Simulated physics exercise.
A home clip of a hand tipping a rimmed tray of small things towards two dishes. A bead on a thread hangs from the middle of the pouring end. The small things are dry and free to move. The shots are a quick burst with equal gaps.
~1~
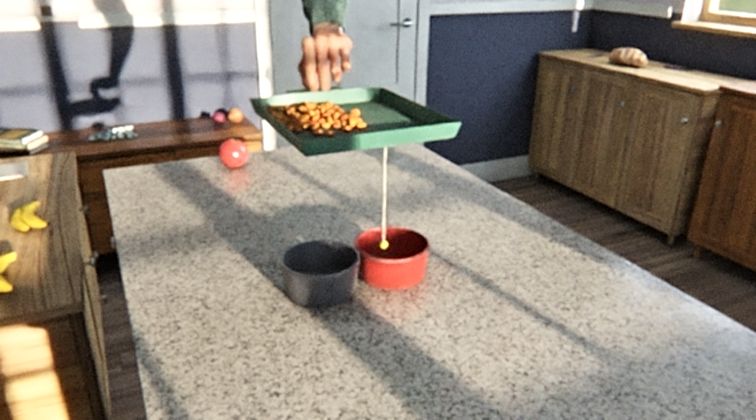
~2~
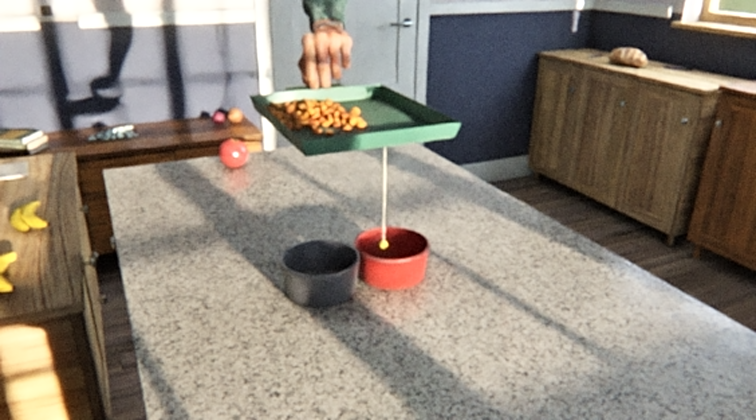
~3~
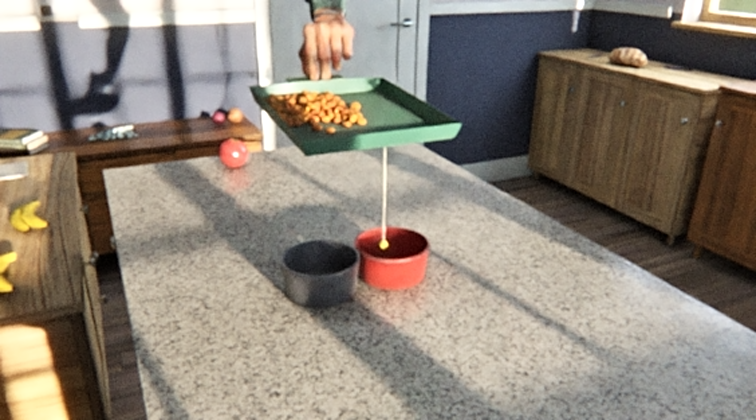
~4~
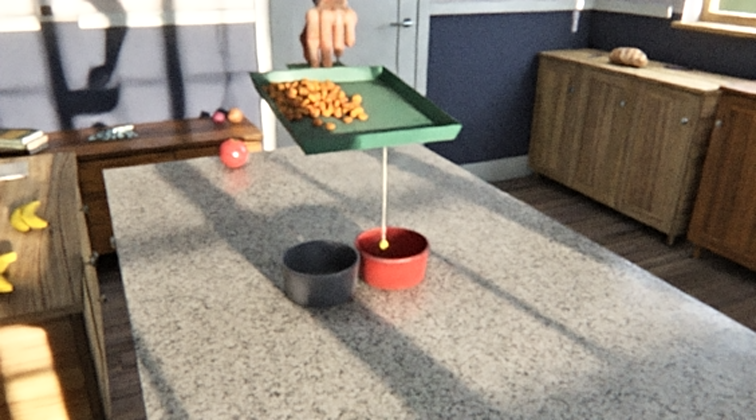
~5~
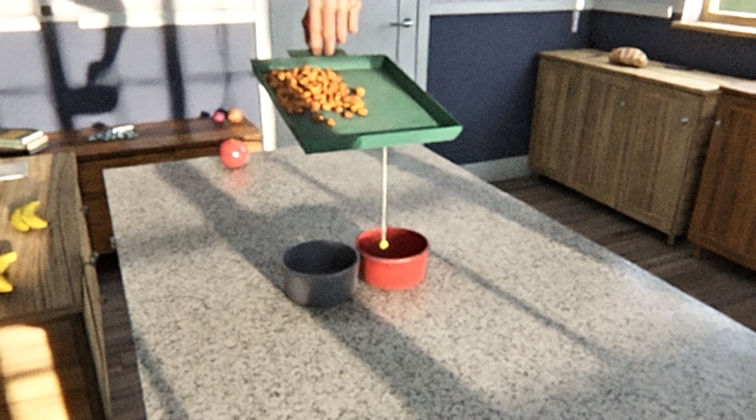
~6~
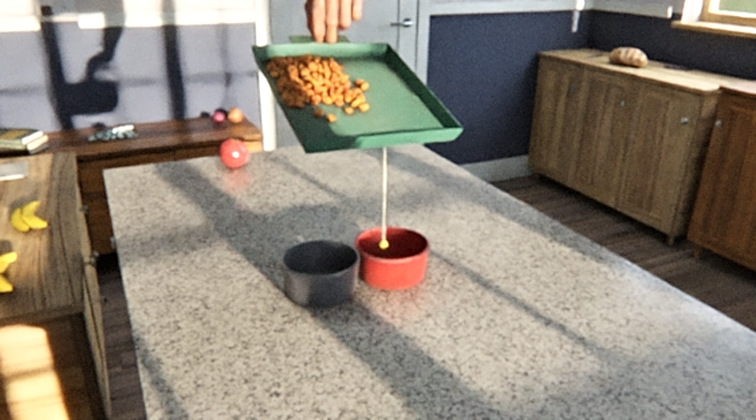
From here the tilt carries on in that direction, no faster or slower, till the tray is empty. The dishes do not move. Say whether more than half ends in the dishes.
The two hold under half of the load.
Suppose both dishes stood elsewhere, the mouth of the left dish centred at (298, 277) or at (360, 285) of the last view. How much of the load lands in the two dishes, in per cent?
First some 10, then 70 per cent.
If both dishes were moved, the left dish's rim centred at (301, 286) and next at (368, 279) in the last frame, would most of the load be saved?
At the first place under half, at the second more than half.
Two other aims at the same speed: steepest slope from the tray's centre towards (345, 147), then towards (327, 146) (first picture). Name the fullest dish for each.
First the dish on the left, then left.
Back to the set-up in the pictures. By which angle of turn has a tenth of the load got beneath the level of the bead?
At about 75°.
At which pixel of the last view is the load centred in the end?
Close to (439, 325).
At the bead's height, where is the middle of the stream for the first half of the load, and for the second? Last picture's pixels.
At about (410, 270), then at (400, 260).
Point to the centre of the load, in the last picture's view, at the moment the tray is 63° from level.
Close to (379, 139).
Shortly afterwards, tray tipped steeply; the bulk on the tray; near a quarter in the air.
Next, tray tipped past a quarter turn; near a third on the tray; near half outside both; a little in the air.
Some moments later, tray tipped past a quarter turn; the whole lot outside both.
In the end, tray tipped past a quarter turn; only a few in the left dish; none at all in the right dish; all but a few outside both.
